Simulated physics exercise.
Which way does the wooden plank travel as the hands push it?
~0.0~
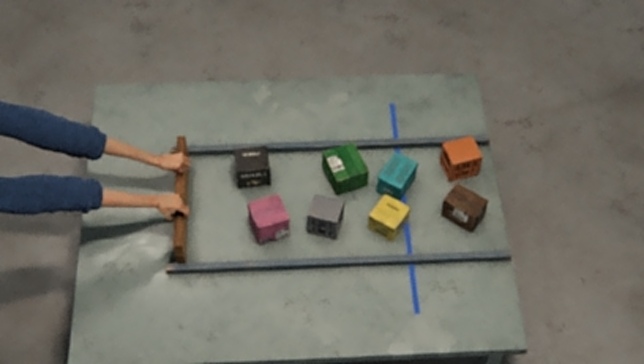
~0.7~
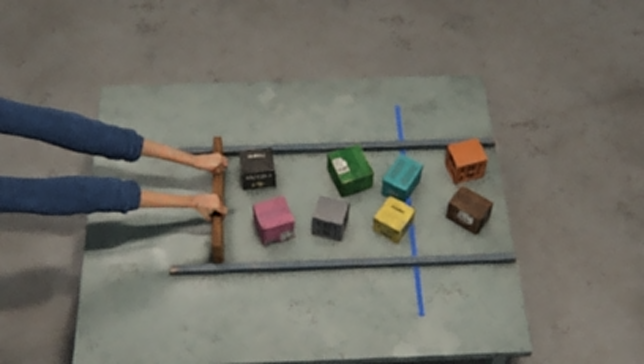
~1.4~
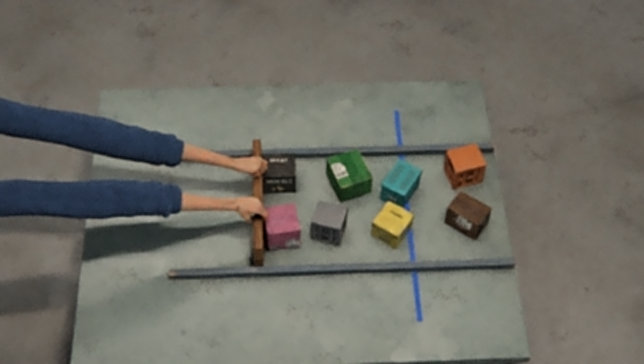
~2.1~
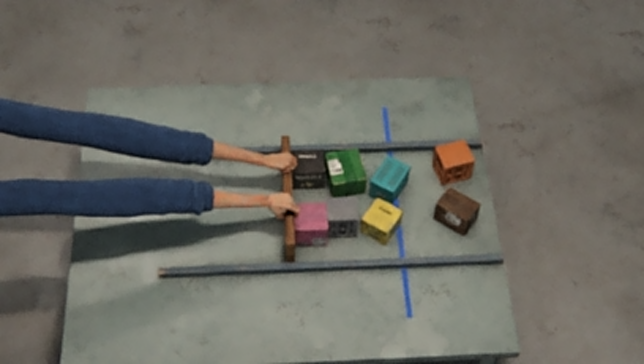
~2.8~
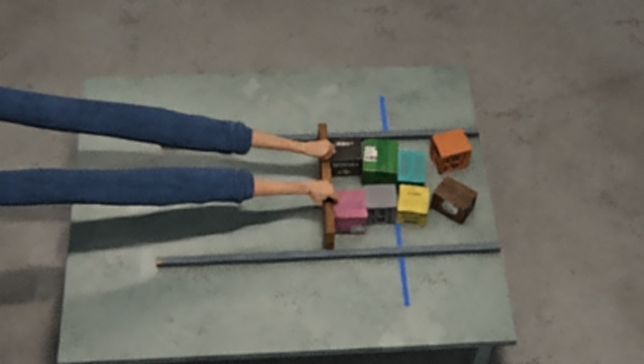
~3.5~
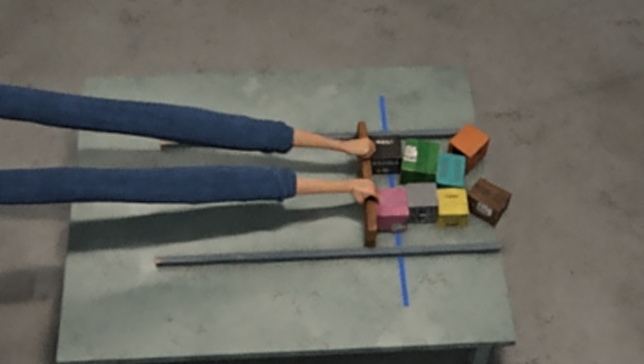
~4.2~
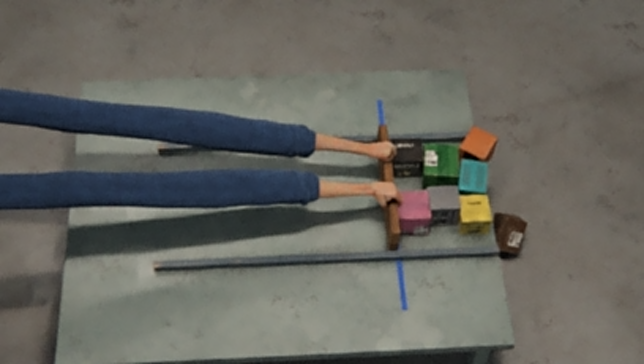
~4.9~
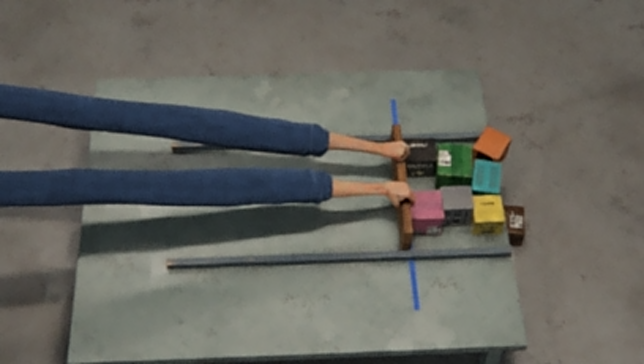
The plank travels to the right, pushing the boxes towards the right edge of the deck.
